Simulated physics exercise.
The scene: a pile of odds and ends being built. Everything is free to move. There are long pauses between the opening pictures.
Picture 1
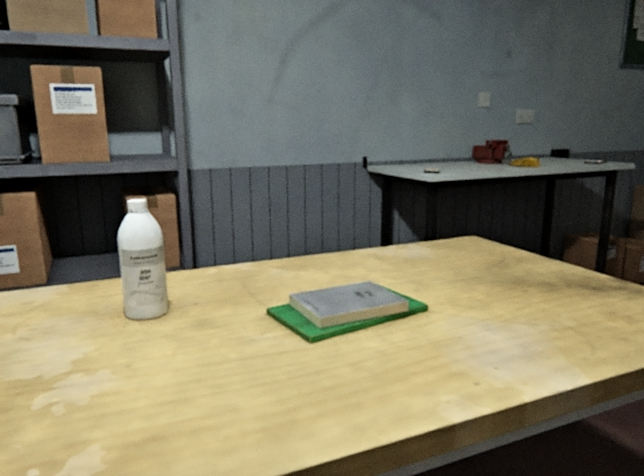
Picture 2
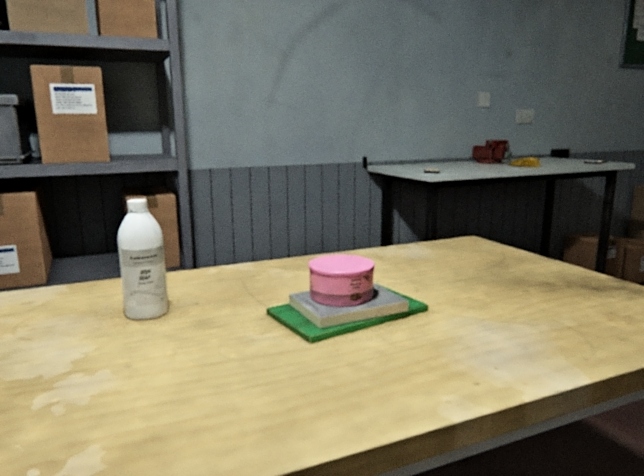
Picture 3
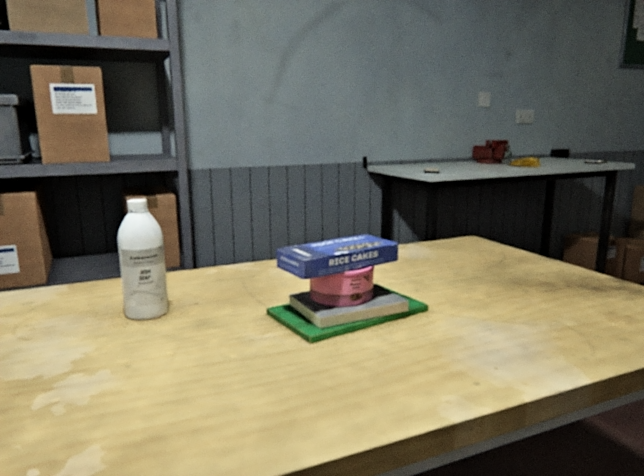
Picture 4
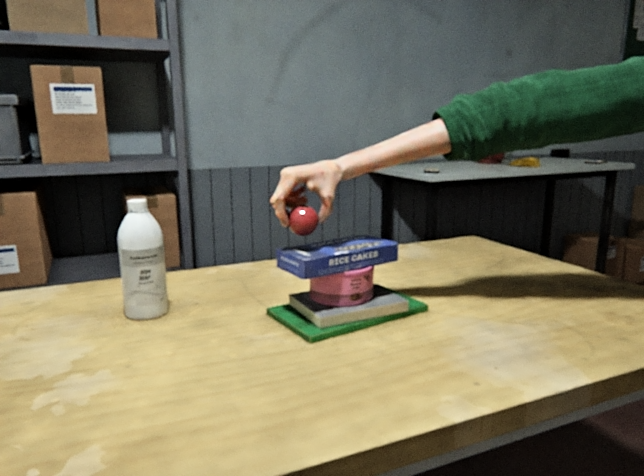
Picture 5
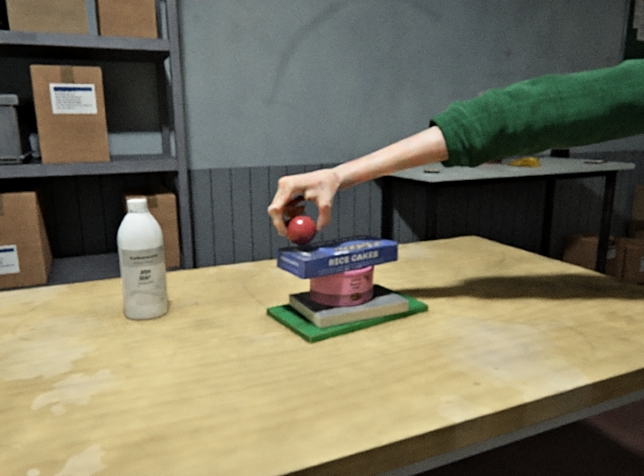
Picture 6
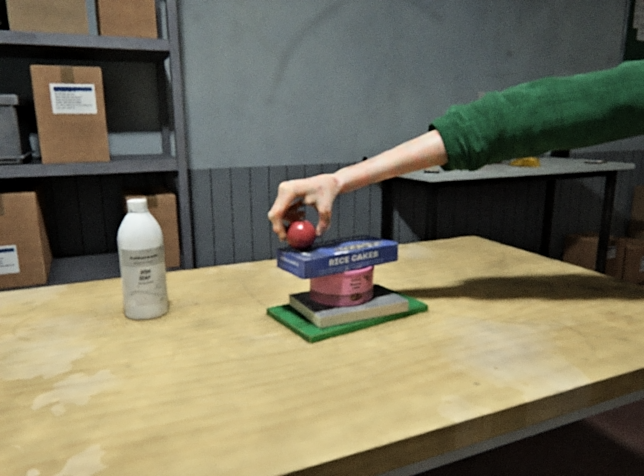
On a wooden table in a storeroom, a grey book lies on a green board beside a white bottle, then a pink tub and a blue packet of rice cakes appear stacked on it. A green-sleeved arm reaches in from the right and lowers a red tomato onto the packet's left side, fingers still around it.
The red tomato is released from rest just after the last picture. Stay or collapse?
It holds.
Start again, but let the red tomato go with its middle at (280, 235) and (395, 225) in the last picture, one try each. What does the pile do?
First, it gives way; second, it comes apart.
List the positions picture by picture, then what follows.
The last thing is not in view yet, in the first picture.
The last thing is not in view yet; grey book (348, 302), in the second picture.
The last thing is not in view yet, in the third picture.
Coming down; red tomato (303, 220); pink tub (341, 279), in the fourth picture.
Coming down; red tomato (301, 230); white bottle (142, 258), in the fifth picture.
In place under the hand; red tomato (301, 235); blue packet (339, 255), in the sixth picture.
Then, 1.00 s later than the last frame, all is still.
Then, 2.10 s later than the last frame, red tomato resting near (300, 236).
When it is over, all 6 as before. End places, in pixels of the last picture, red tomato near (299, 235). The pile keeps its balance.
